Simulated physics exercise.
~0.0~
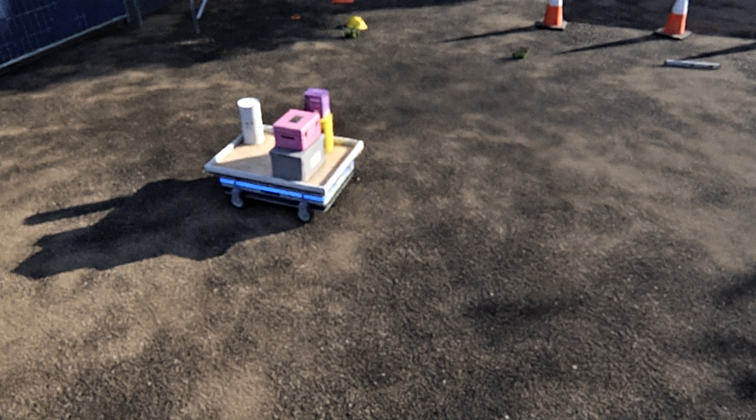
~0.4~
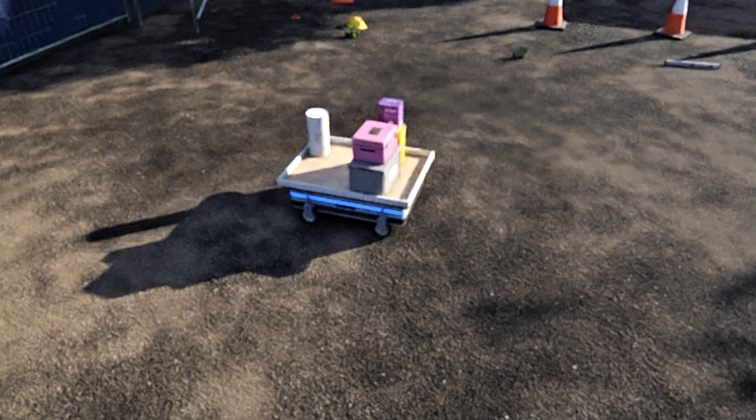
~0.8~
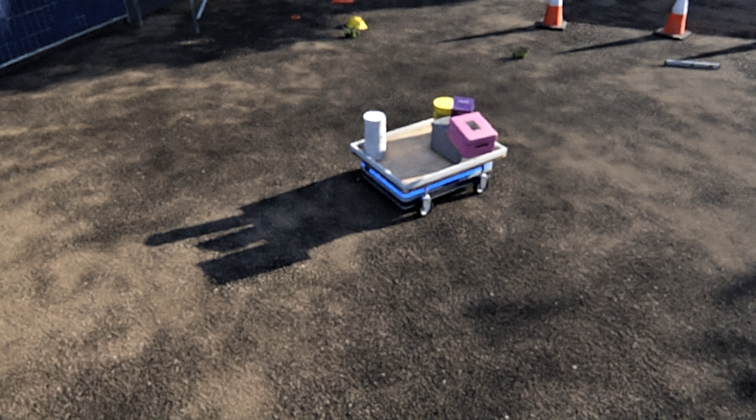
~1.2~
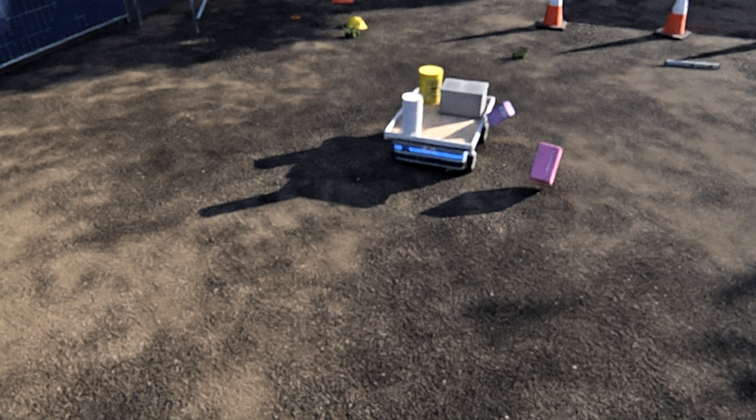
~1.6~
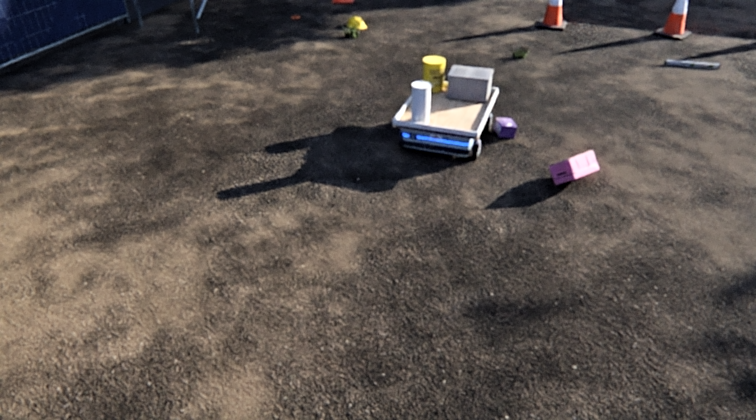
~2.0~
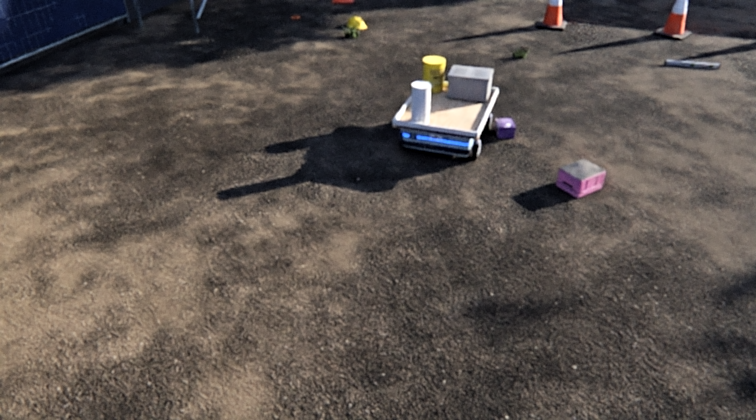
A cart rolls right and turns away, spilling pink and purple boxes before it stops.
